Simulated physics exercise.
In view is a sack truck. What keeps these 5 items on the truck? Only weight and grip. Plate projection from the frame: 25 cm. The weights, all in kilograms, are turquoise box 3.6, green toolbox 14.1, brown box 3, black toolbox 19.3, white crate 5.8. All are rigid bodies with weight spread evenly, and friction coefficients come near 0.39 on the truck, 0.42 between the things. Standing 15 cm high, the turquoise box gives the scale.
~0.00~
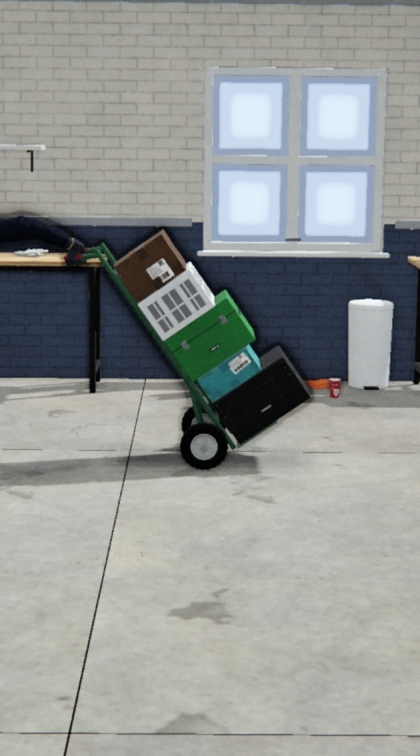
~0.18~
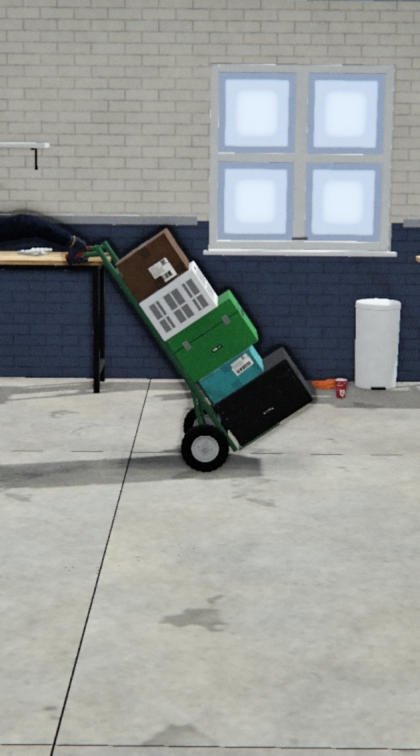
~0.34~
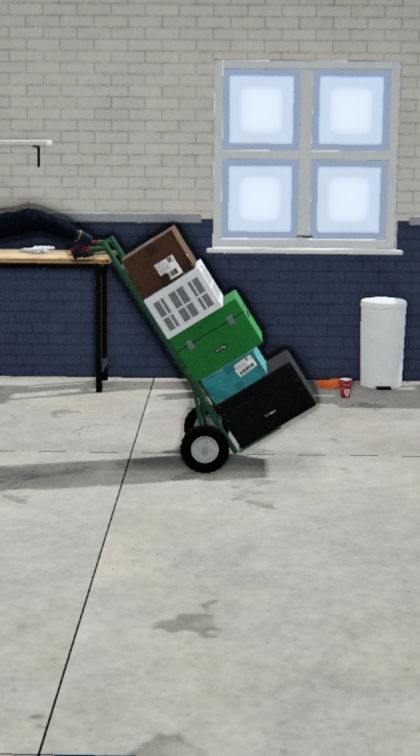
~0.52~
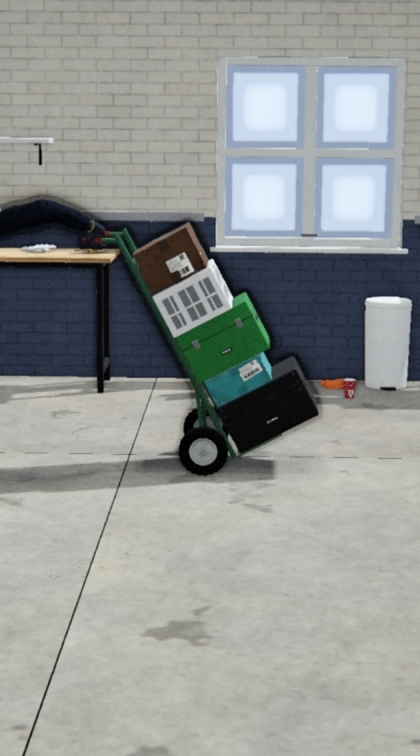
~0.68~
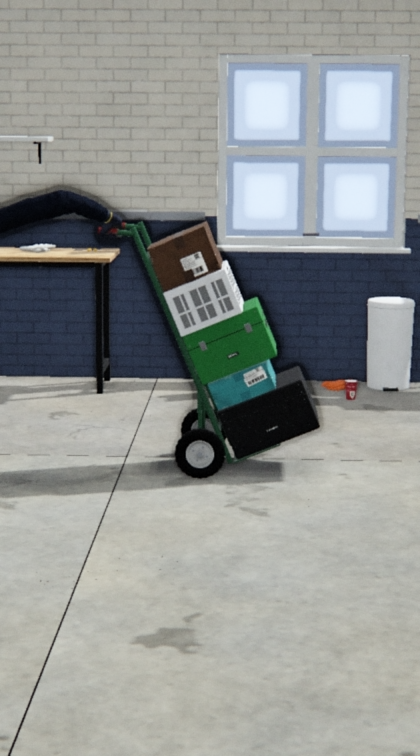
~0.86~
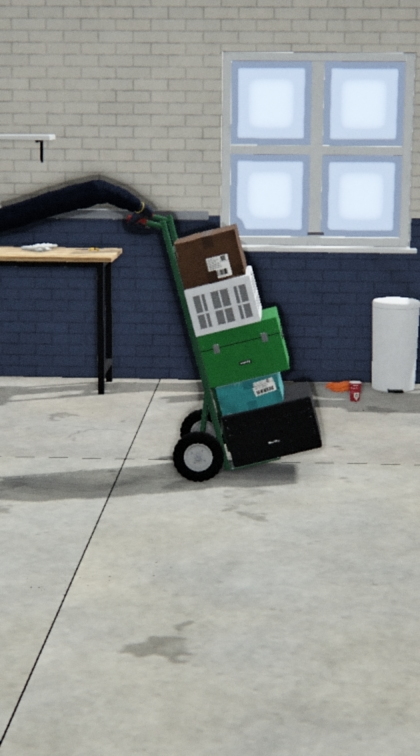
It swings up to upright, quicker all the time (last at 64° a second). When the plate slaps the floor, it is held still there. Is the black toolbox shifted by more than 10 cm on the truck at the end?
It keeps its position.
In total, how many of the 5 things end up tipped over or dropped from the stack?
I get 0.
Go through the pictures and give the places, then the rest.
The first frame shows truck 35° back; black toolbox (259, 394); turquoise box (228, 369).
The second frame shows truck 34° back; brown box (153, 265); white crate (179, 300).
The third frame shows truck 32° back; turquoise box (234, 371); green toolbox (216, 336).
The fourth frame shows truck 28° back; brown box (171, 258); white crate (194, 298).
The fifth frame shows truck 23° back; turquoise box (242, 379); green toolbox (230, 340).
The sixth frame shows truck 15° back; black toolbox (272, 424); brown box (211, 256).
After 1.16 s, truck upright; brown box moved 3 cm; white crate moved 2 cm; green toolbox moved 2 cm.
After 1.26 s, truck upright; black toolbox 3° off its base near (277, 442); brown box 6° off its base; white crate 6° off its base.
After 1.66 s, truck upright; brown box moved 12 cm; white crate moved 5 cm.
In the end (2.1 s), all 5 under 10 cm from the start. In the last view, black toolbox near (275, 442).
